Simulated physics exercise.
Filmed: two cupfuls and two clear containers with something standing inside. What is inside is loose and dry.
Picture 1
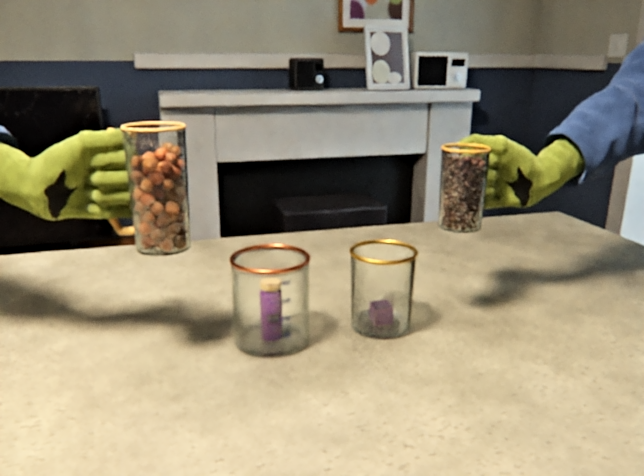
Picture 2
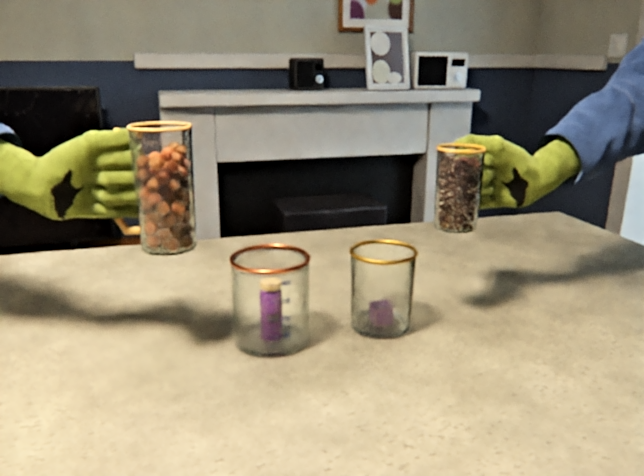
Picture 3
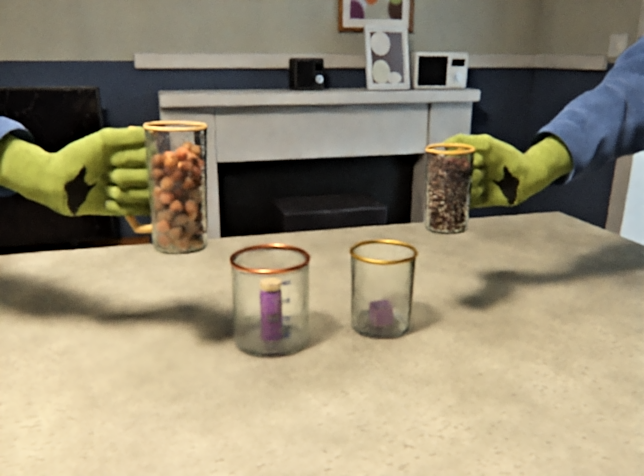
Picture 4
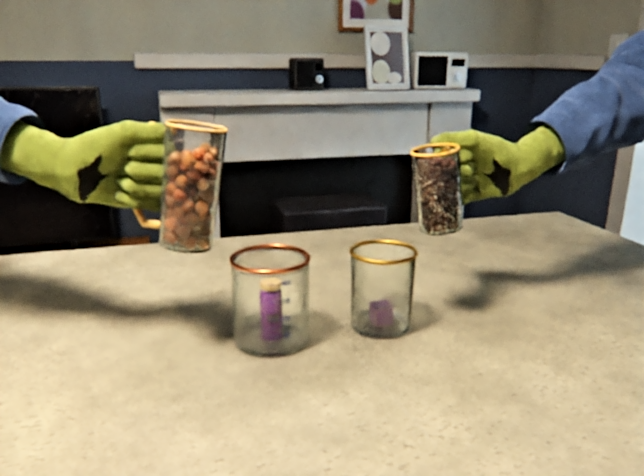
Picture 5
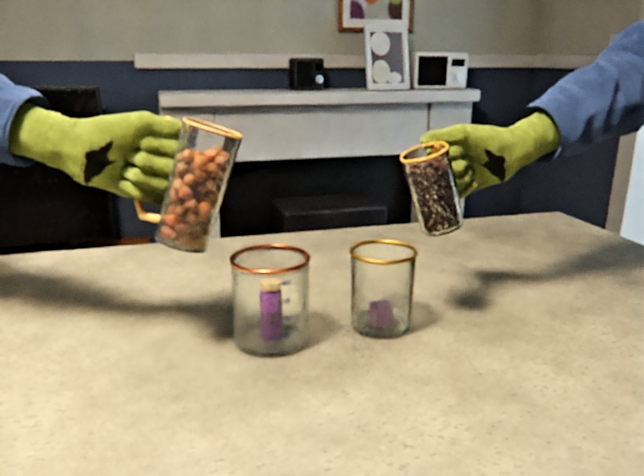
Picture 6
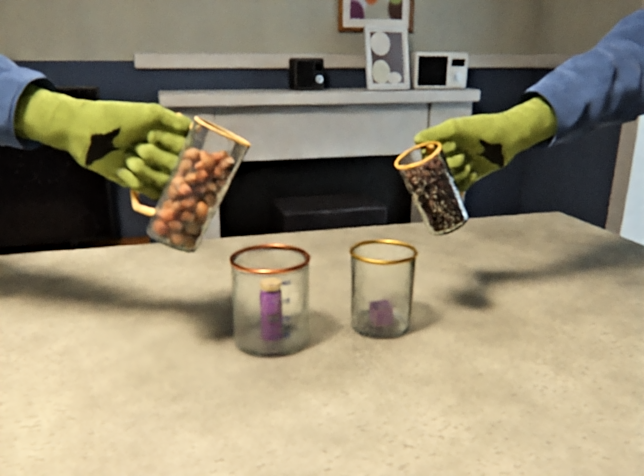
Two green-gloved hands moving cups of hazelnuts and dark berries inward, then tilting them toward two glass containers holding purple objects.
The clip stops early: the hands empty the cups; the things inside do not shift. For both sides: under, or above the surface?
The one on the left peeks out, and the one on the right is out of sight.
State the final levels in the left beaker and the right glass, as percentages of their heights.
50 % on the left and 50 % on the right.
Then, 0.54 s on from there, left beaker empty, all of its cupful still in the cup; right glass empty, all of its cupful still in the cup.
Then, 1.02 s on from there, left beaker nearly empty, the bulk of its cupful still in the cup; right glass nearly empty, near two thirds of its cupful still in the cup.
Then, 1.42 s on from there, left beaker half full, none of its cupful still in the cup; right glass half full, none of its cupful still in the cup.
In the end, left beaker half full (surface near (271, 297)), one piece on the counter; right glass half full (surface near (382, 288)), nothing beside it; the left thing is still showing; the right thing is covered.
